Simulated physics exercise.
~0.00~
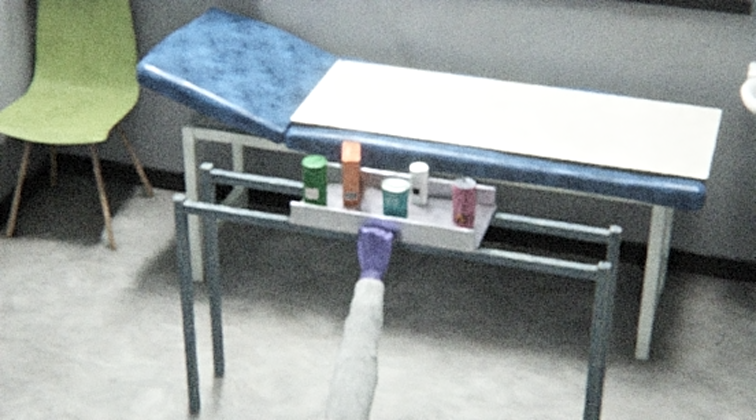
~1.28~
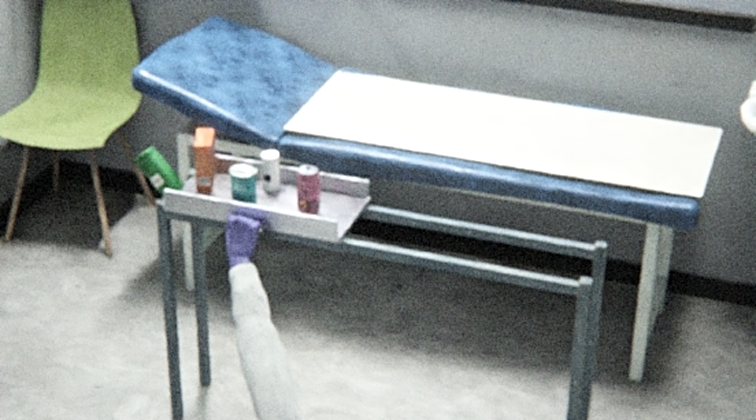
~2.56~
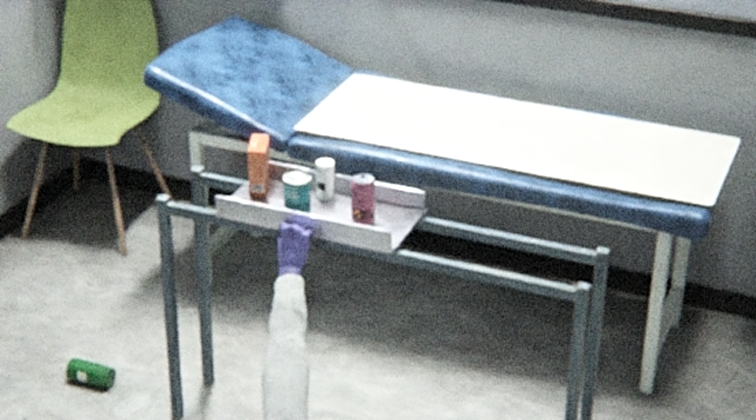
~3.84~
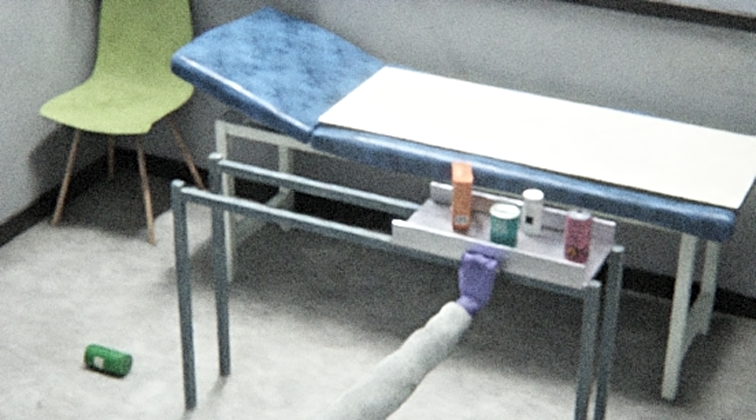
A purple-gloved hand holds the front of a shallow pale tray on grey metal rails, seen from slightly above in a room with a blue padded couch behind and a green chair at the left. On the tray stand a green jar at the left end, an orange packet, a turquoise tin, a white shaker and a pink can. The hand moves the tray left, and the green jar tips over the open left end. It drops to the floor and lies on its side as the tray heads back right. The tray ends at the right with the other four still upright.
